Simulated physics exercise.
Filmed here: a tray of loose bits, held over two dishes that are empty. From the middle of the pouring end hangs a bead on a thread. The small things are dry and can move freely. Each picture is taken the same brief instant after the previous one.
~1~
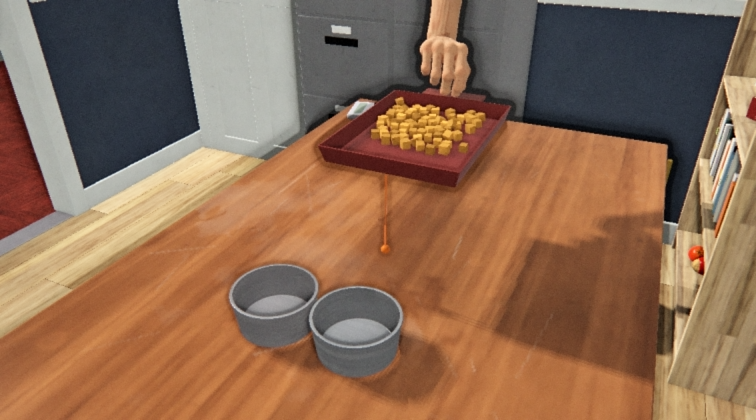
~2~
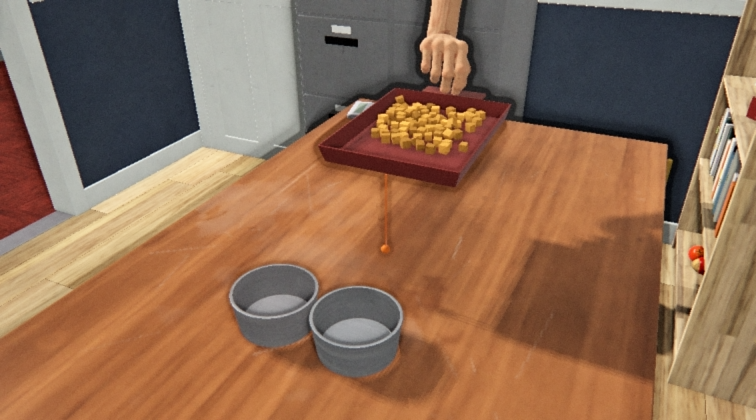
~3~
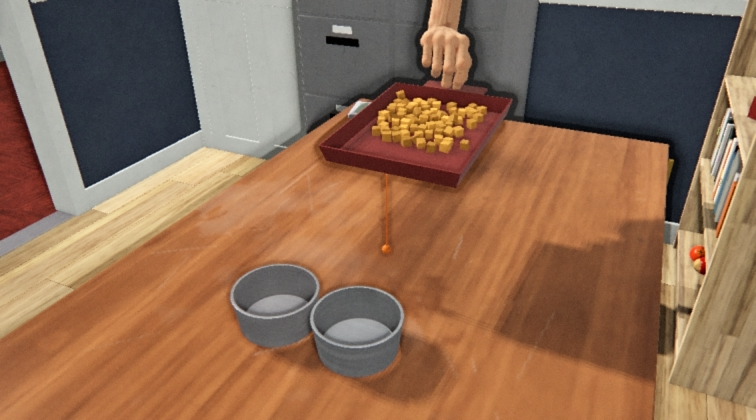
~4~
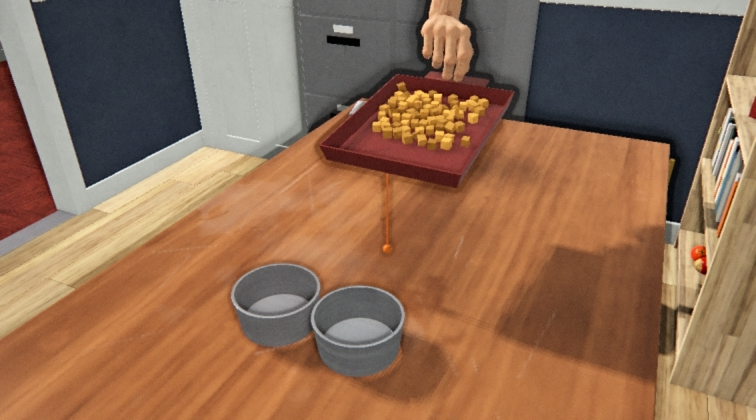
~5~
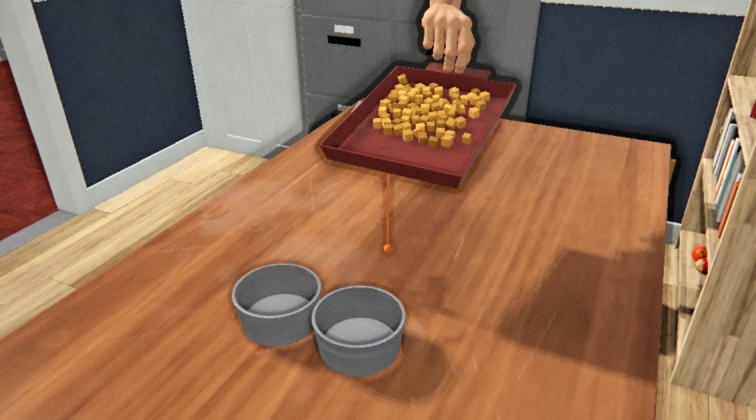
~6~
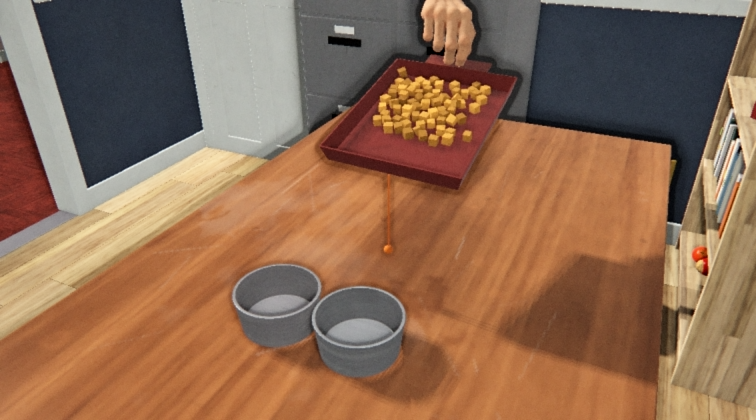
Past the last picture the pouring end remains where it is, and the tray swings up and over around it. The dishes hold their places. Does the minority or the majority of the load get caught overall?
The minority of it gets caught.
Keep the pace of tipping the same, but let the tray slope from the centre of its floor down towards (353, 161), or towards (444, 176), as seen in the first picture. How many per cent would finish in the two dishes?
I'd put it at some 0 % and then some 0 %.
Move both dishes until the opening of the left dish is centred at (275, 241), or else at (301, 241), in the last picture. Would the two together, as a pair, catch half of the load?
The first try: The smaller part. The second: Below a half.
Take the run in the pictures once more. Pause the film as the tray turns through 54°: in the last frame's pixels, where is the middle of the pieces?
In the last view, the load is centred near (406, 153).
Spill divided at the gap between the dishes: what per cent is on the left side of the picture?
That's about 0 per cent of the spill.
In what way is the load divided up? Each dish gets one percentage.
Split in per cent - left dish 0, right dish 20.
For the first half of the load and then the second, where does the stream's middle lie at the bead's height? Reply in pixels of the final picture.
(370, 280) for the early half, (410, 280) for the late half.
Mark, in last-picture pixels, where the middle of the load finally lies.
I'd put the middle somewhere around (393, 332).
Just after the last frame, tray tipped steeply; almost all on the tray; about a tenth in the air.
A moment on, tray tipped right over; the larger part on the tray; just a few in the right dish; about a tenth outside both.
Further on, tray tipped past a quarter turn; roughly a quarter in the right dish; about a tenth in the left dish; the larger part outside both.
When it is over, tray tipped past a quarter turn; roughly a quarter in the right dish; about a tenth in the left dish; the larger part outside both.
